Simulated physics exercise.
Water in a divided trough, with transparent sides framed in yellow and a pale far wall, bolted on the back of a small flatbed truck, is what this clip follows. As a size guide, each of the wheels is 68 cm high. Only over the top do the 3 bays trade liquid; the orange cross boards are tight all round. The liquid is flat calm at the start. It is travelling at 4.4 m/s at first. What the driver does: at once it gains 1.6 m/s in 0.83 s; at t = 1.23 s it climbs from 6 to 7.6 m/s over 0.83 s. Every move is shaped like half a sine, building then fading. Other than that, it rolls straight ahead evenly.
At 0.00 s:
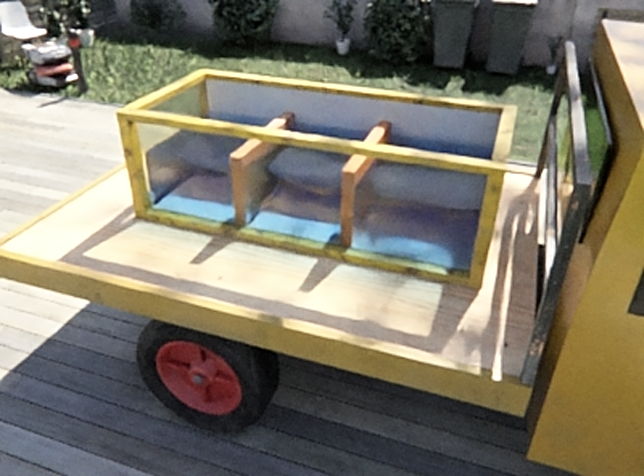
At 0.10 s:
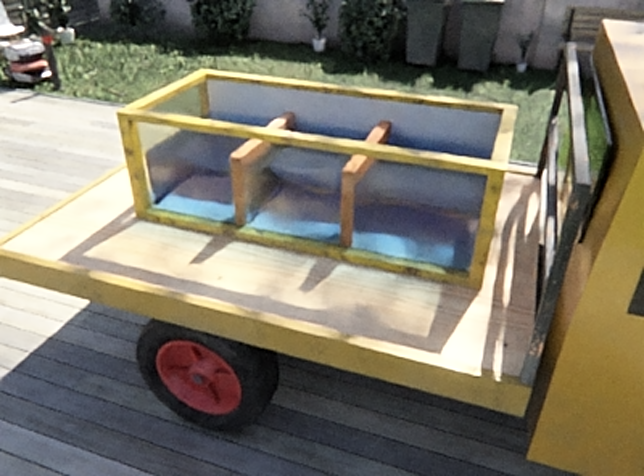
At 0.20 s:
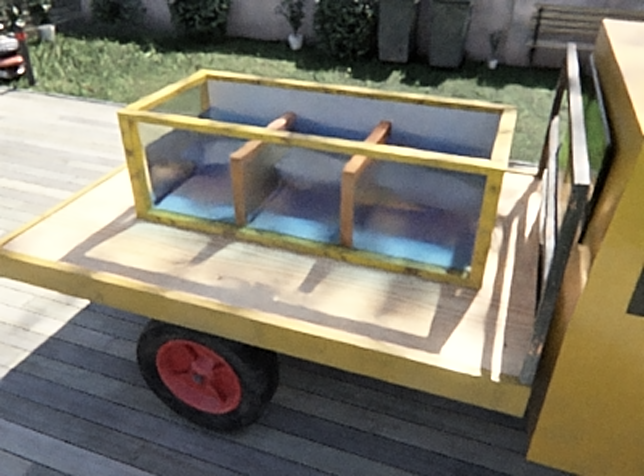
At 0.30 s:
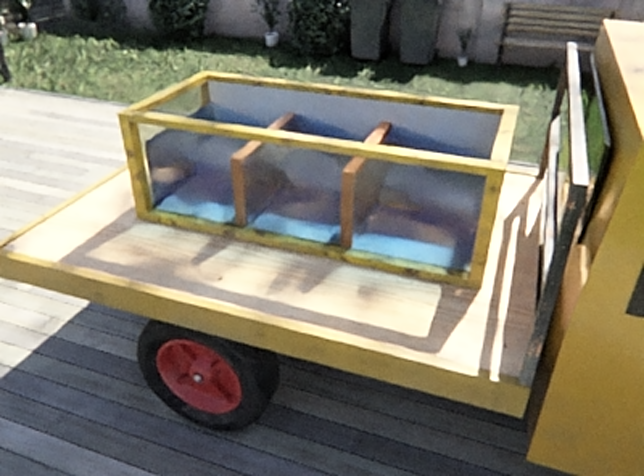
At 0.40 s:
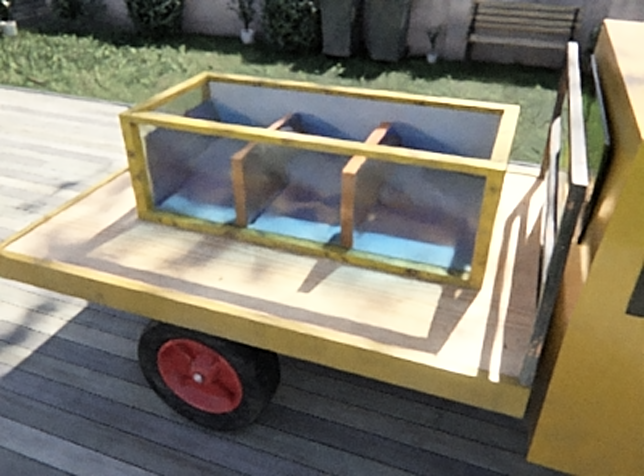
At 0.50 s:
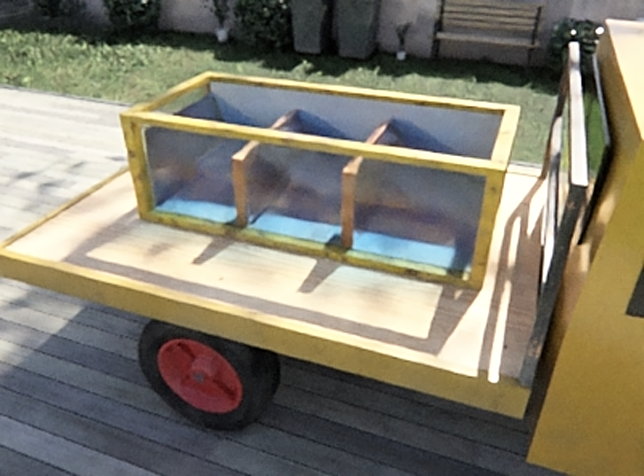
A yellow flatbed truck rolls to the right across grey wooden decking beside a lawn, seen from its side and slightly above. On its pale bed sits a clear-sided, yellow-framed trough of bluish water split by two orange-brown boards, above a red-hubbed wheel, with the cab at right. The camera keeps pace as bins, shrubs and a bench slide left behind, while the water shifts only very slightly.
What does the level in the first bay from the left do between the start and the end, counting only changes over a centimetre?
The level ends raised.
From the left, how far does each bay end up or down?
From the left: 3 up, 1 up, 3 down.
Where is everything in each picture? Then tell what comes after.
The first picture shows levels, left to right, (200, 150), (291, 165), (421, 186); board top at (235, 158) and (348, 172); the front is on the right, levels are read along the near wall; a wheel hub at (194, 385).
The second picture shows levels, left to right, (200, 150), (292, 165), (421, 186).
The third picture shows levels, left to right, (200, 151), (291, 165), (421, 186).
The fourth picture shows levels, left to right, (201, 152), (292, 162), (420, 187).
The fifth picture shows levels, left to right, (202, 156), (292, 165), (421, 187).
The sixth picture shows levels, left to right, (202, 155), (293, 167), (421, 189); a wheel hub at (195, 383).
After 1.10 s the bays hold 34, 32, 31 cm, left to right.
After 1.80 s the bays hold 35, 32, 29 cm, left to right.
After 2.60 s the bays hold 35, 32, 29 cm, left to right.
After 5.05 s the bays hold 35, 33, 29 cm, left to right.
